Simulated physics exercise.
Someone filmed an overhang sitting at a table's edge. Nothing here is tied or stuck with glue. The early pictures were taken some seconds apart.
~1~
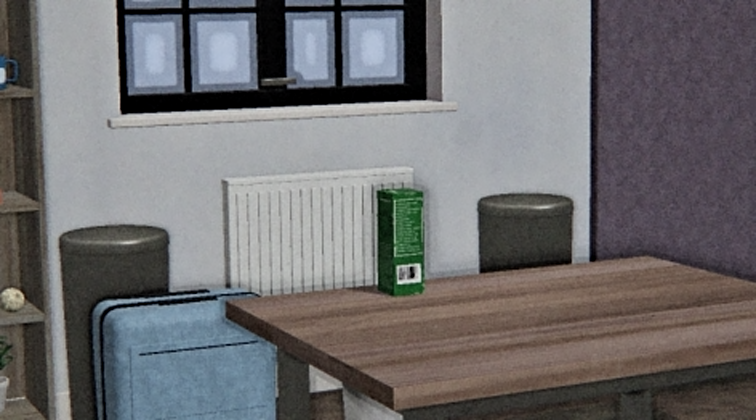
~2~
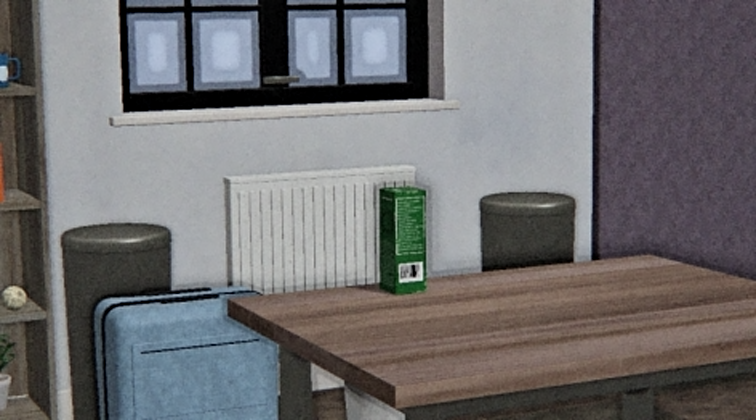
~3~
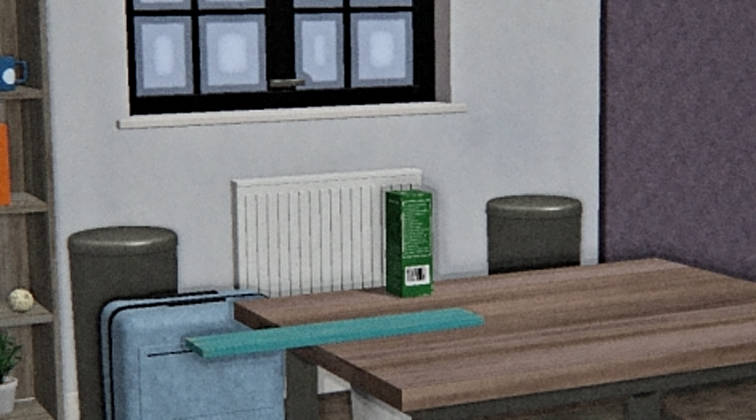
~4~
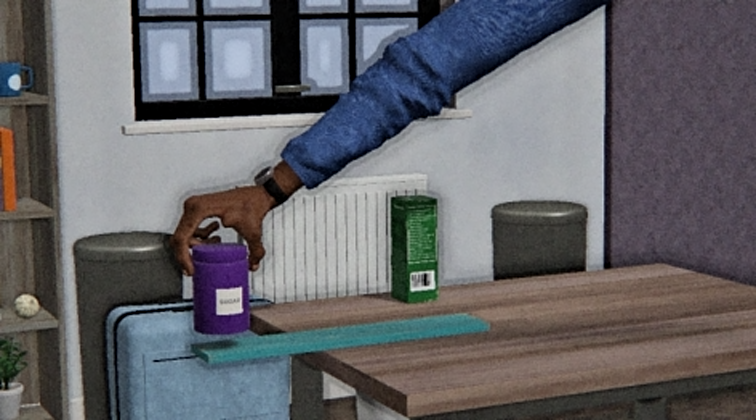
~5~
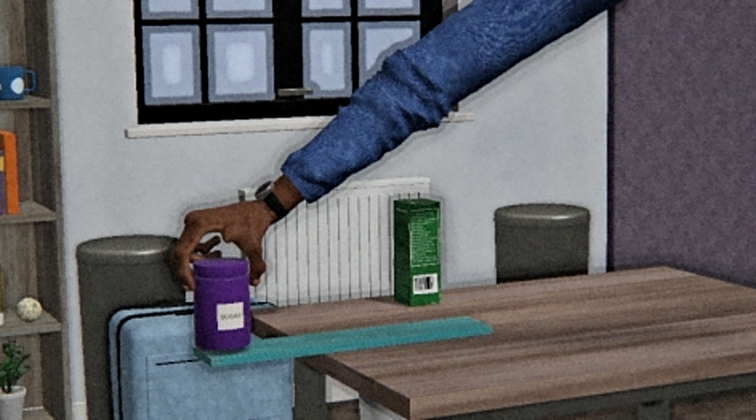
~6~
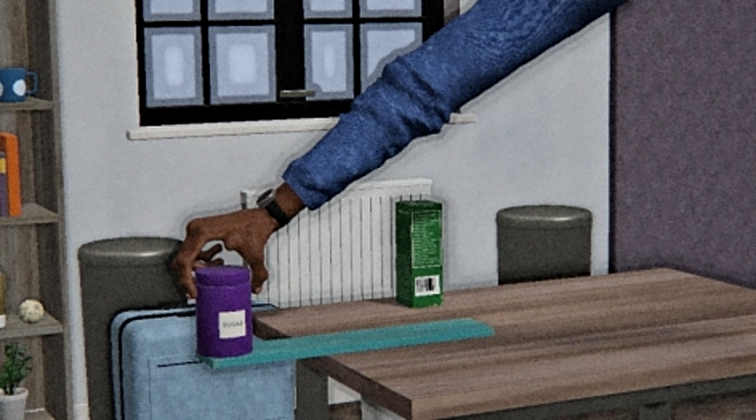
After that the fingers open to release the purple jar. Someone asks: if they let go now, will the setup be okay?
No, it goes down.
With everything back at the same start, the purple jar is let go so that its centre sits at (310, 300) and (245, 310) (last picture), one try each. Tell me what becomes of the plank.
The first time it does not fall, and the second time it drops.
Then, 0.40 s on from there, purple jar now down on the floor or falling; turquoise plank turned 62° from how it was put.
Then, 0.60 s on from there, turquoise plank now down on the floor or falling.
Then, 0.70 s on from there, things are still on the move.
In the end, down on the floor or falling, turquoise plank and purple jar; green carton unmoved. The plank tips off the edge.
